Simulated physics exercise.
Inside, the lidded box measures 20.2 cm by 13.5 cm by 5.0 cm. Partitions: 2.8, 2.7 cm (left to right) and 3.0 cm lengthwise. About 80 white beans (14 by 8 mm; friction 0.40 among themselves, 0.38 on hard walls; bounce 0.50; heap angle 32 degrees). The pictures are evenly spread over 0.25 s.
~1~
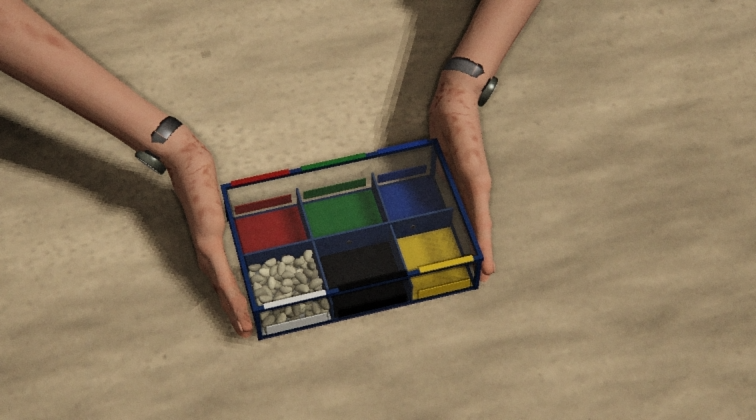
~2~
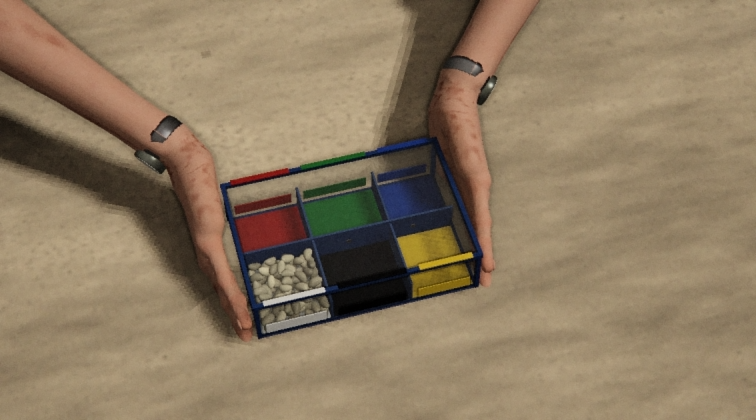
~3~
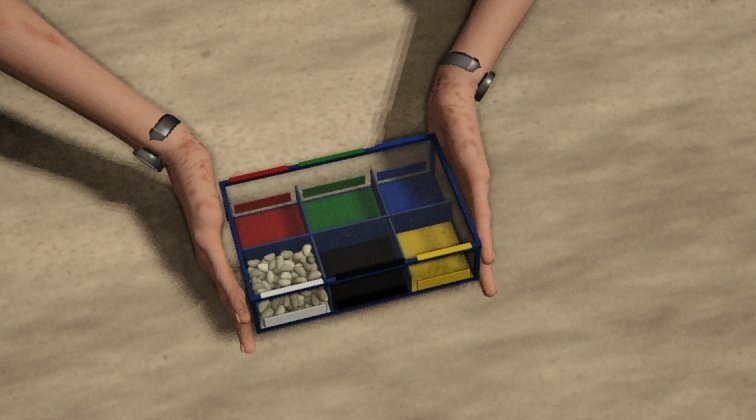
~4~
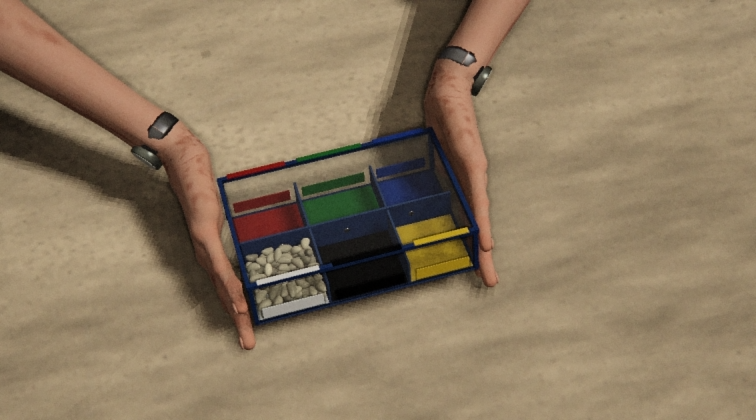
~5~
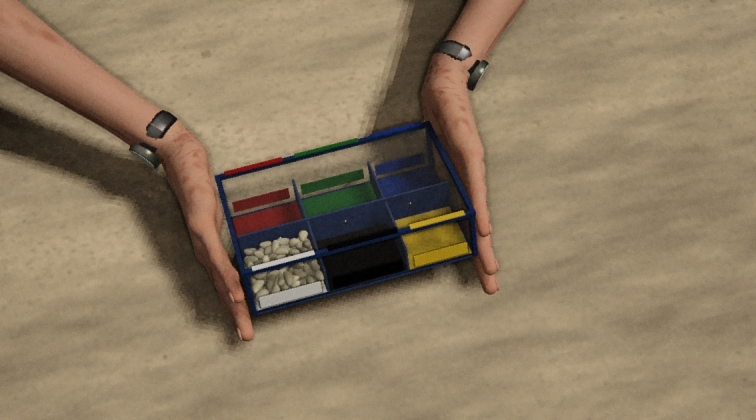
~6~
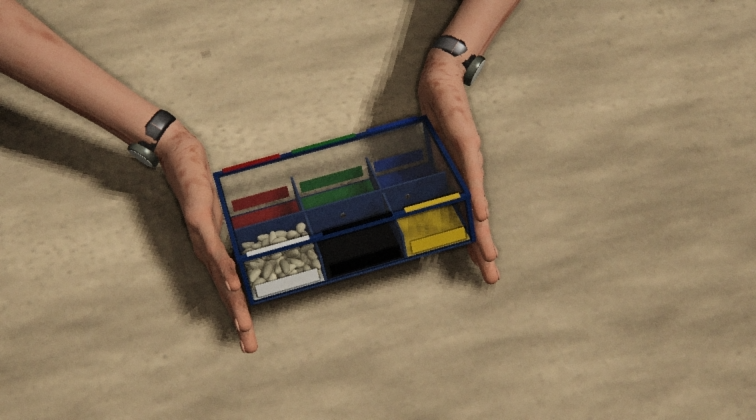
On a sandy surface, two hands gradually tilt a clear compartmented box holding white beans.
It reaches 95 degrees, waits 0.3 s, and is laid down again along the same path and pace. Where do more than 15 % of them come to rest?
Red: Above, blue: Below, green: Below, yellow: Below, white: Above, black: Below.
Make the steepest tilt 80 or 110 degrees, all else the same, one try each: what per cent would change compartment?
Some 35 and 95 per cent.
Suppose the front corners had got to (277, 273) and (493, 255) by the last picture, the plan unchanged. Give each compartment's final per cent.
Red 0; blue 5; green 0; yellow 80; white 15; black 0.
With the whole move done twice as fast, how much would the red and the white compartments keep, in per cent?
Red 60; white 40.
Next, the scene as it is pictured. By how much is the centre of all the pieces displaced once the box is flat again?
Roughly 6.5 cm.
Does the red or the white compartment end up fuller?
The red one has more.
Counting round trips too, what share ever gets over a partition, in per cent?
Some 75 per cent.
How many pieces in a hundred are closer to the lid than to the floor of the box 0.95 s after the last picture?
About 60 per cent.
Then, 0.95 s after the last picture, tilt 95 degrees; red 55 %, white 45 %.
Then, 1.58 s after the last picture, tilt 49 degrees; red 75 %, white 25 %.
Then, 2.26 s after the last picture, tilt 0 degrees; red 75 %, white 25 %.
In the end, red 75 %, blue 0 %, green 0 %, yellow 0 %, white 25 %, black 0 %.
